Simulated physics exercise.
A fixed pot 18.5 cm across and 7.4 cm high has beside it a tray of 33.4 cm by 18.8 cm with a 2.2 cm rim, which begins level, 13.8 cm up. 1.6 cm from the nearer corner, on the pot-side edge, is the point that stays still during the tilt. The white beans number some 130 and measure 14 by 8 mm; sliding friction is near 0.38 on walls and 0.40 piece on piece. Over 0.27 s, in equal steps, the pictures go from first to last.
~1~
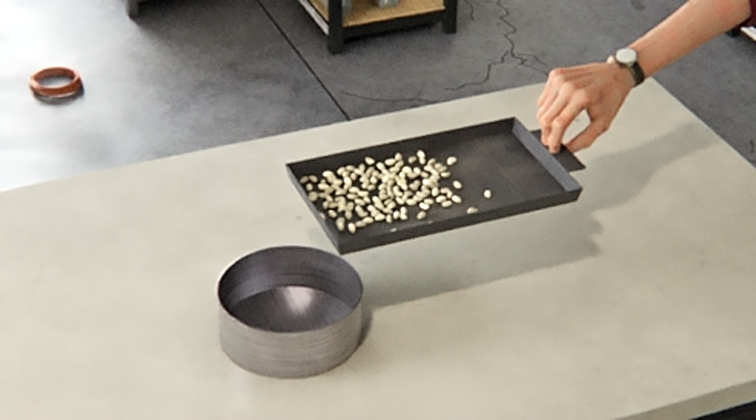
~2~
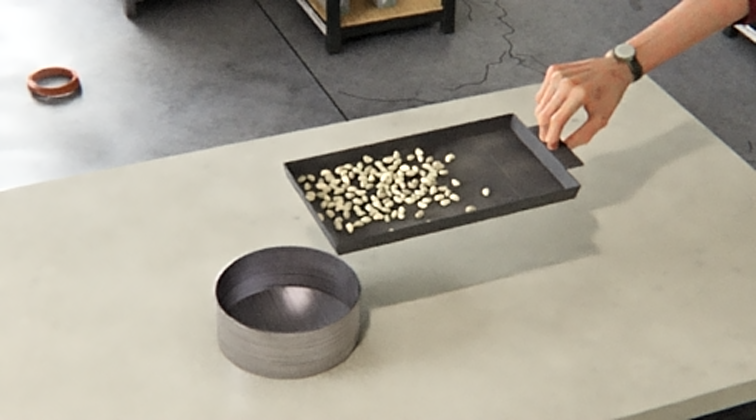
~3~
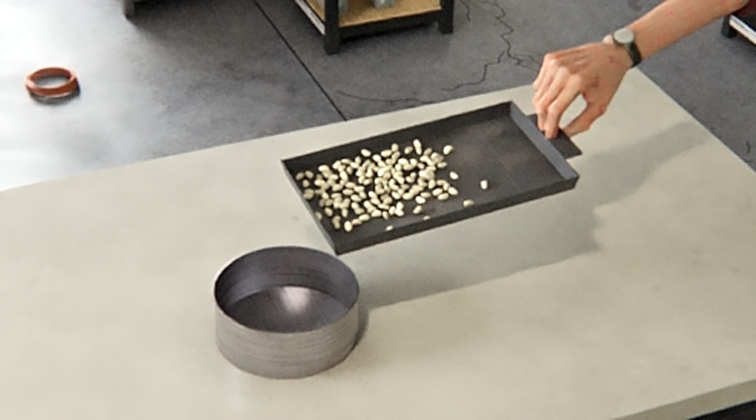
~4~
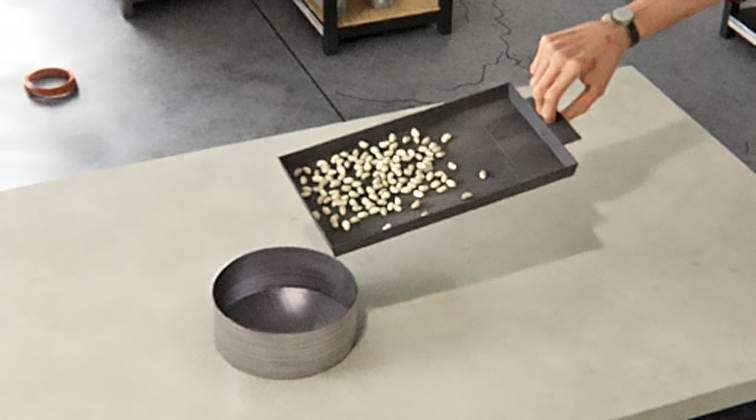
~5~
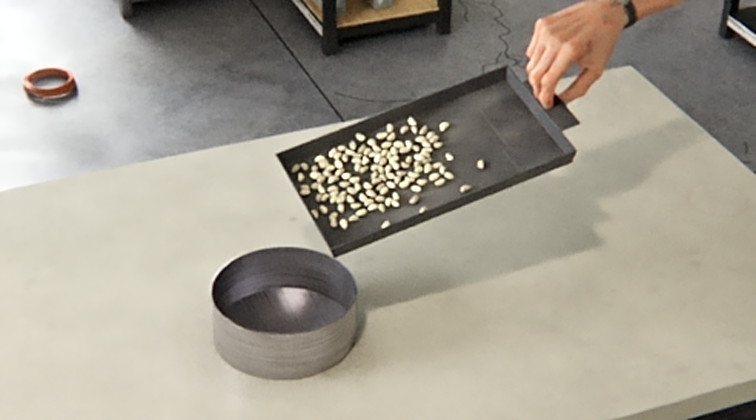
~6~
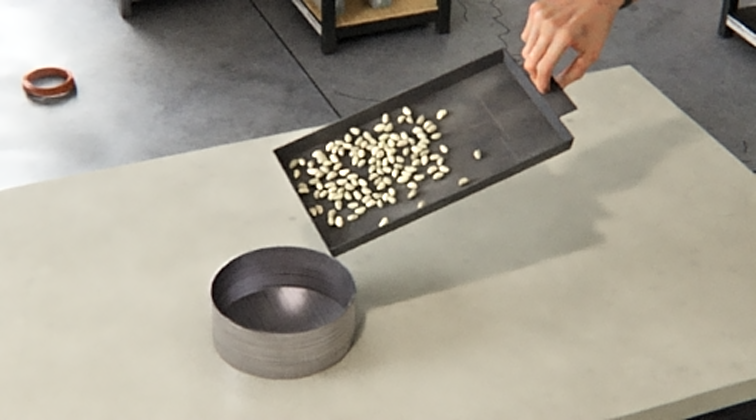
A hand held a dark tray of white beans above a table, beside a round metal pot, then steadily raised the handle end, tilting the tray down toward the left while the beans barely shifted.
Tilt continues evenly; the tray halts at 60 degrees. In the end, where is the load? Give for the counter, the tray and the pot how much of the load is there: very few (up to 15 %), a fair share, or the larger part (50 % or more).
Counter: Very few, tray: The larger part, pot: A fair share.
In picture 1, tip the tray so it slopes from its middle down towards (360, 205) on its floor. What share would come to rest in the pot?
Estimate: Some 10 per cent.
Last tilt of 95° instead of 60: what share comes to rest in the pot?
Around 95 in a hundred.
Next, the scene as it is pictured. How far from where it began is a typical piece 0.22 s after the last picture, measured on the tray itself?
Displacement on the tray: Roughly 4 cm.
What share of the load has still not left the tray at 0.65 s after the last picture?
Roughly 80 per cent.
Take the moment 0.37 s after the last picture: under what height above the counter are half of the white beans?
About 20 centimetres.
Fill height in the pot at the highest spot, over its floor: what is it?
It gets to about 1.0 cm.
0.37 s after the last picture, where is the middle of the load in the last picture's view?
Around (331, 201).
Then, 0.22 s after the last picture, tilt 40 degrees; the tray holds 100 %, the pot 0 %.
Then, 0.37 s after the last picture, tilt 53 degrees; the tray holds 100 %, the pot 0 %.
Then, 0.65 s after the last picture, tilt 60 degrees; the tray holds 80 %, the pot 20 %.
In the end, counter 0 %, tray 70 %, pot 25 %.
